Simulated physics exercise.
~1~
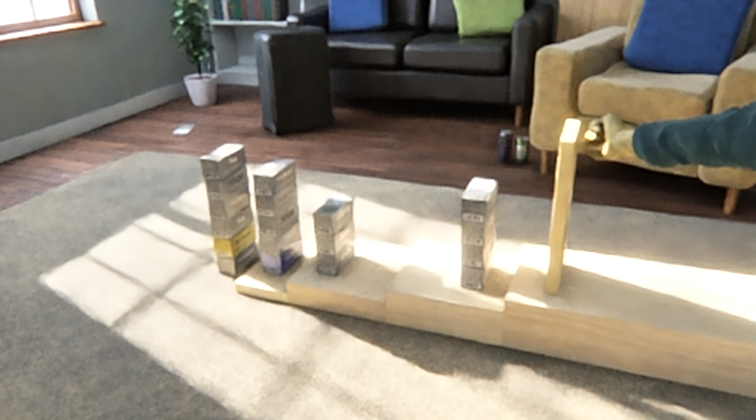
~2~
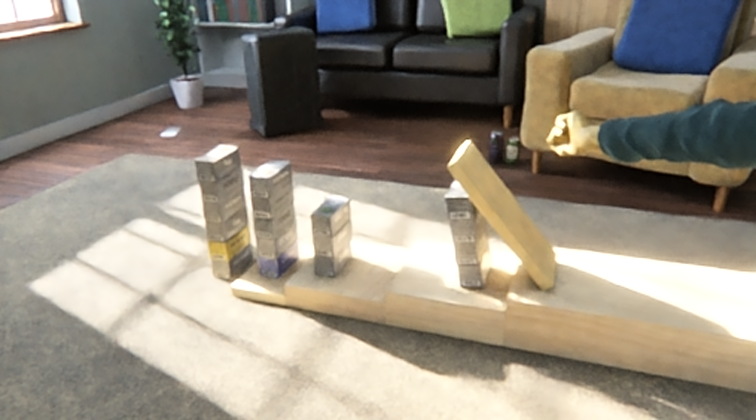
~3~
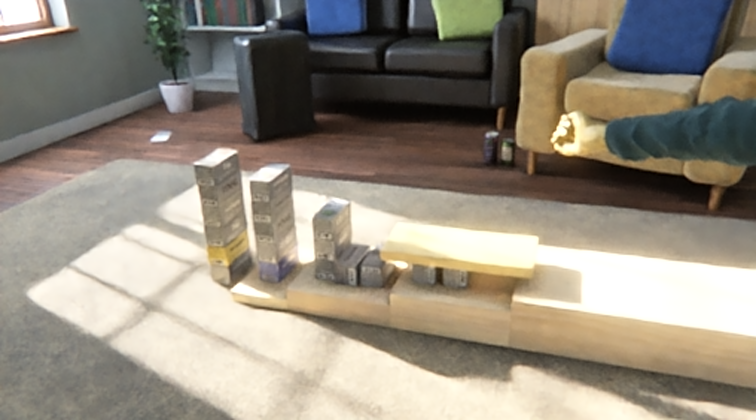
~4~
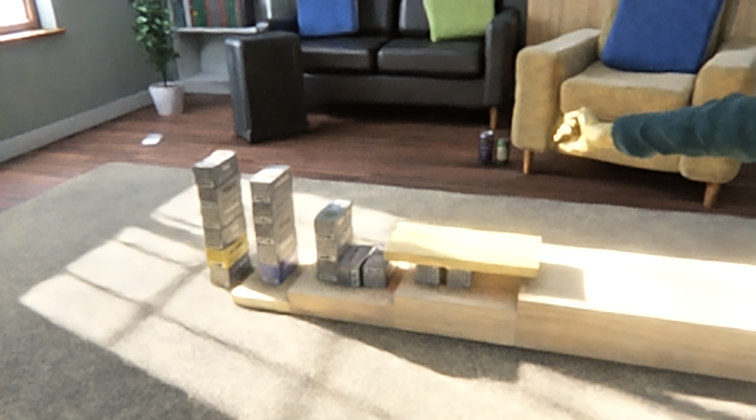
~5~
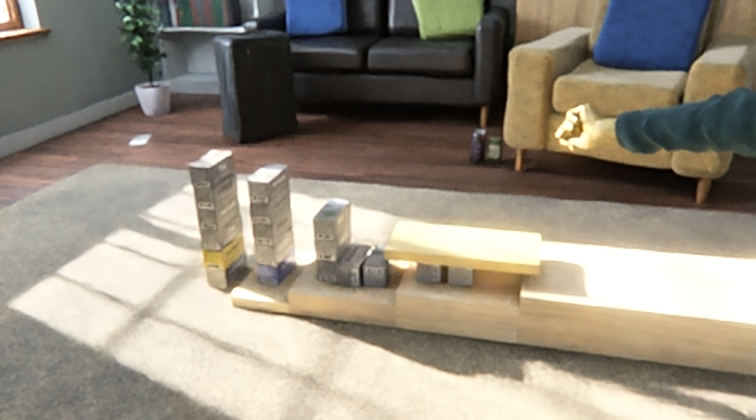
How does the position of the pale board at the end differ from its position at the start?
At the start the board stands upright on the wooden steps, but at the end it lies on its side over some of the fallen packets.
